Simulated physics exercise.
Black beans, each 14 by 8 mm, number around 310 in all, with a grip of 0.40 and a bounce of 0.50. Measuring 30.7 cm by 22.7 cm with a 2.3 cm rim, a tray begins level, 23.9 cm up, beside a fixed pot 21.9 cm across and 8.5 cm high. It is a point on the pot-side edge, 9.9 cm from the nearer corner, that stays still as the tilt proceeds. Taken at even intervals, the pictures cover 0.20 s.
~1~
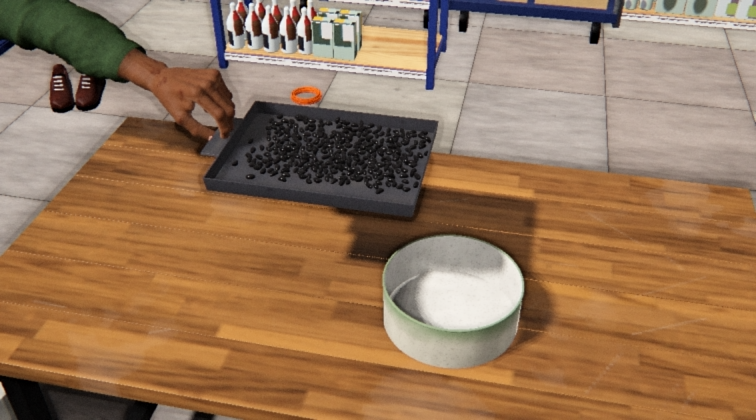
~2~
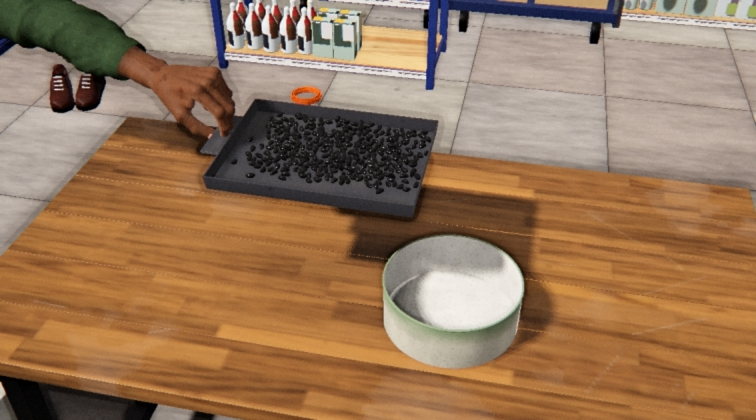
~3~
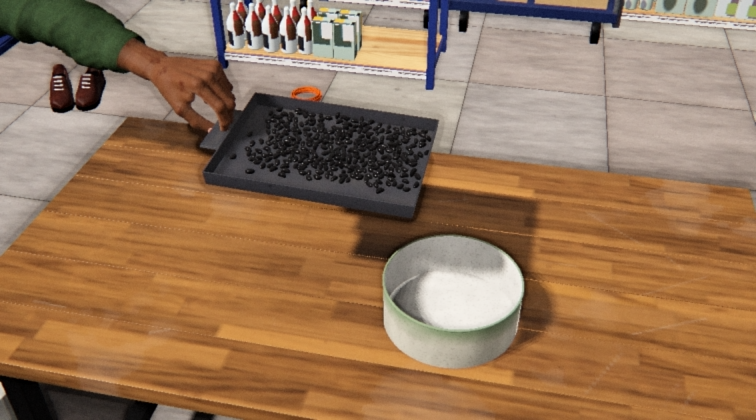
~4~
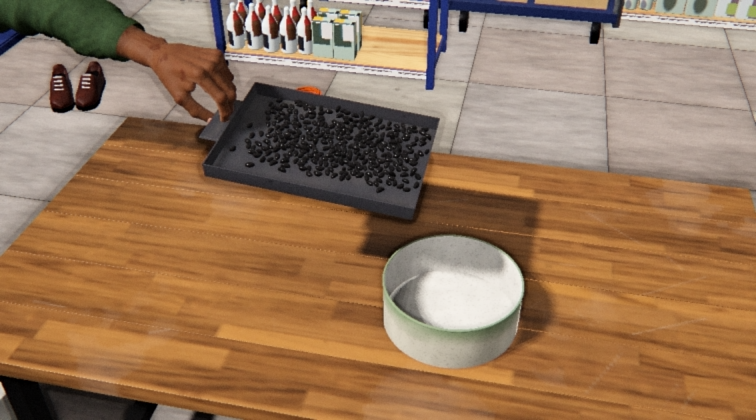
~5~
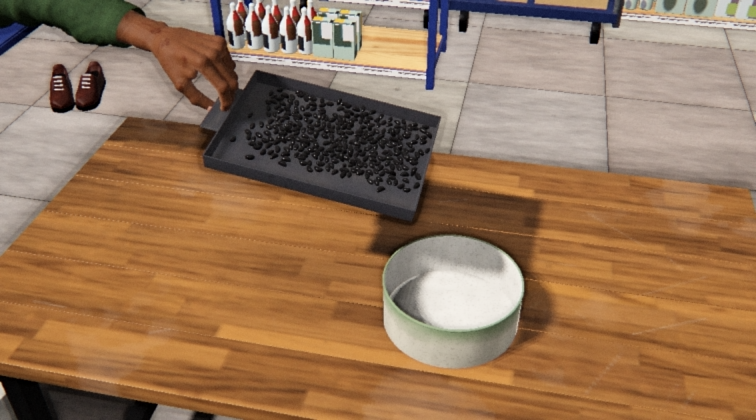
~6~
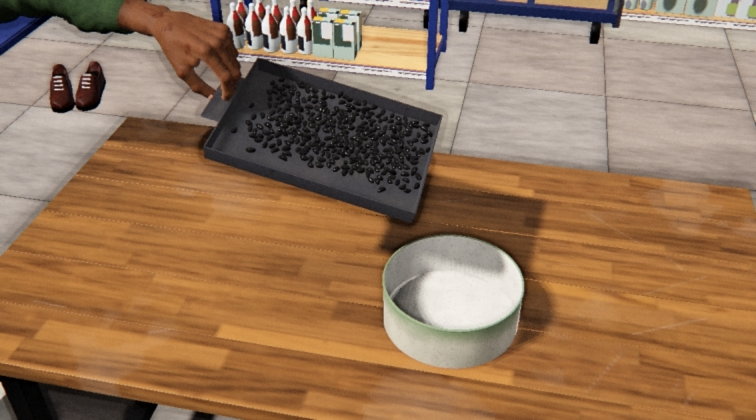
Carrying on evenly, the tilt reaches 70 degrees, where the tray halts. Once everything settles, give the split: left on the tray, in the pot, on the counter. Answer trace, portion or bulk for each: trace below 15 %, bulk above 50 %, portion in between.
Tray: Portion. Pot: Bulk. Counter: Trace.
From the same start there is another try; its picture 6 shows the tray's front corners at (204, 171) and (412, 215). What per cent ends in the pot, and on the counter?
You'd end with pot at 30 and counter at 30.
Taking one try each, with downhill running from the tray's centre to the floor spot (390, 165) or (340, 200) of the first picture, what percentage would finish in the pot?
Around 30 % for the first direction, around 25 % for the second.
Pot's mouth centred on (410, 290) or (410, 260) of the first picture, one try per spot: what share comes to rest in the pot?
Spot one: Some 55 per cent; spot two: Some 25 per cent.
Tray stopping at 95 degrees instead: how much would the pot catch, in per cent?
In that case some 95 per cent.
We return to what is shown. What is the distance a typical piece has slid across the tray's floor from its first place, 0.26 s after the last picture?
4 cm.
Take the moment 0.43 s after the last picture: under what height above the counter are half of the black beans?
Roughly 28 cm above the counter.
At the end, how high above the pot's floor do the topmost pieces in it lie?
I'd say near 2.0 centimetres.
Then, 0.26 s after the last picture, tilt 42 degrees; the tray holds 100 %, the pot 0 %.
Then, 0.43 s after the last picture, tilt 61 degrees; the tray holds 100 %, the pot 0 %.
Then, 0.73 s after the last picture, tilt 70 degrees; the tray holds 45 %, the pot 40 %.
In the end, tray 35 %, pot 60 %, counter 5 %.
